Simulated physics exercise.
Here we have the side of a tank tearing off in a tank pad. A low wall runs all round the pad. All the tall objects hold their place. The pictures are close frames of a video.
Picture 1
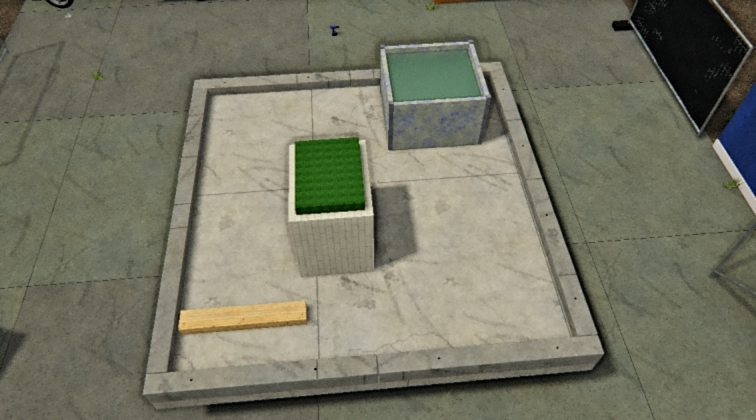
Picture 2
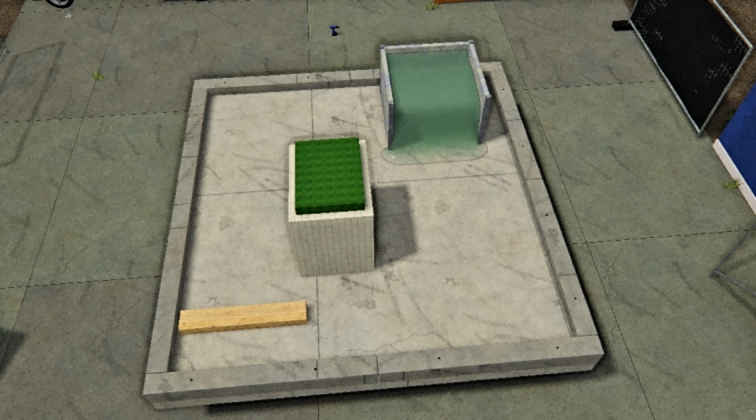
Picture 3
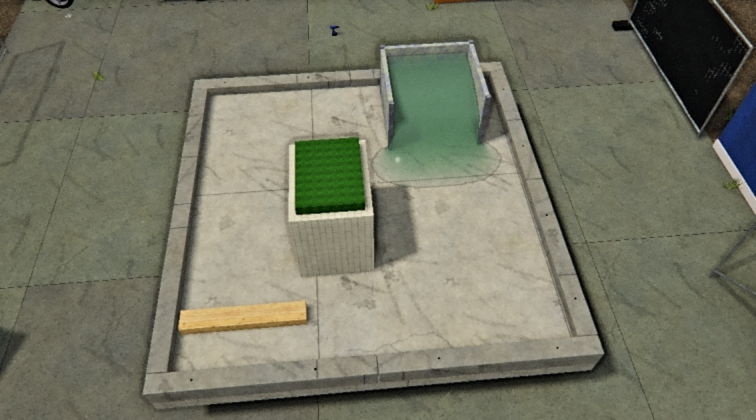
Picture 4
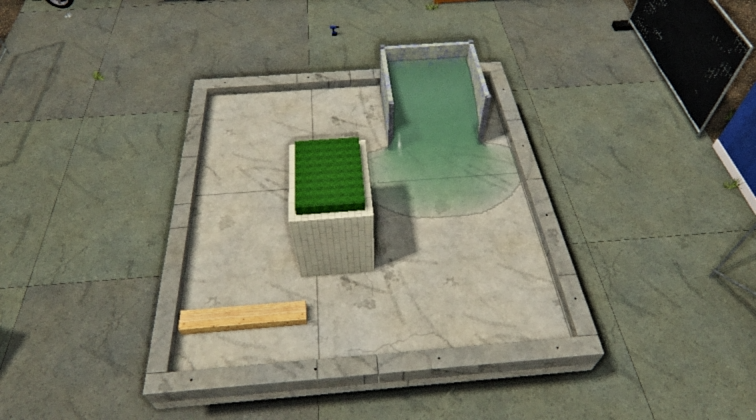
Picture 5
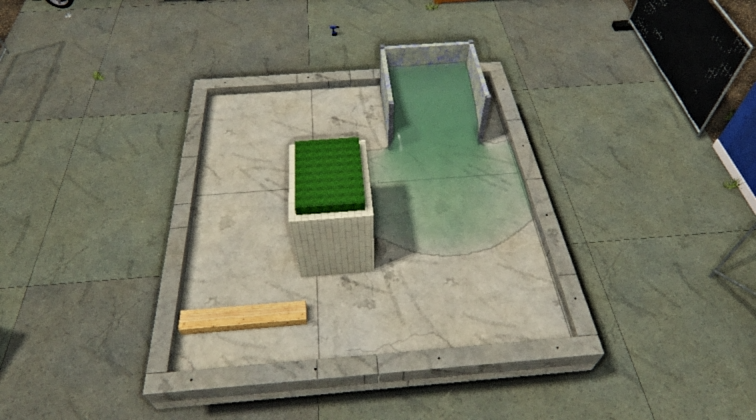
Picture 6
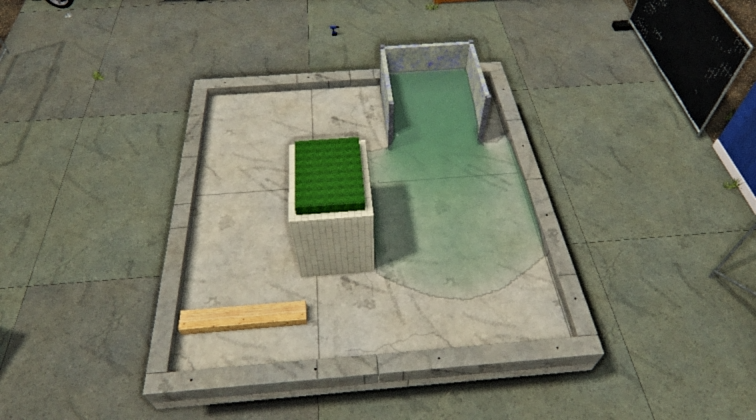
A glassy tank at the back opens in front and green water spreads across the walled pad.
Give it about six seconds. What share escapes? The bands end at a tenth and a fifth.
The share lost is above a fifth.
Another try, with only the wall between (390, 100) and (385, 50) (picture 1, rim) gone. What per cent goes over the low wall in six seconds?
Close to 24 %.
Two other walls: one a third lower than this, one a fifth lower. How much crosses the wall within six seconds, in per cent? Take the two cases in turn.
About 40 and 34 per cent.
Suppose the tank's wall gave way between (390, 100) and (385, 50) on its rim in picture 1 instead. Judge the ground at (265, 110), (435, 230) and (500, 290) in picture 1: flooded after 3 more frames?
As listed: Under water, clear, dry.
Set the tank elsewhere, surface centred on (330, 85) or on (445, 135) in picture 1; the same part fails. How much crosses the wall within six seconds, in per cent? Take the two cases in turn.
Roughly 6 per cent, then 34 per cent.
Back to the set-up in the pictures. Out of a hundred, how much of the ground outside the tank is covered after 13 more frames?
Some 60 per cent.
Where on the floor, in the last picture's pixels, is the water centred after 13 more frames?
Near (430, 241).
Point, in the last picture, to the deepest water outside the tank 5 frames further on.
Close to (544, 344).
A moment on, water covers 35 % of the floor; the low wall has let 0 % over.
Next, water covers 40 % of the floor; the low wall has let 0 % over.
Then, water covers 50 % of the floor; the low wall has let 17 % over.
Later, water covers 55 % of the floor; the low wall has let 21 % over.
In the end, water covers 70 % of the floor; the low wall has let 22 % over.
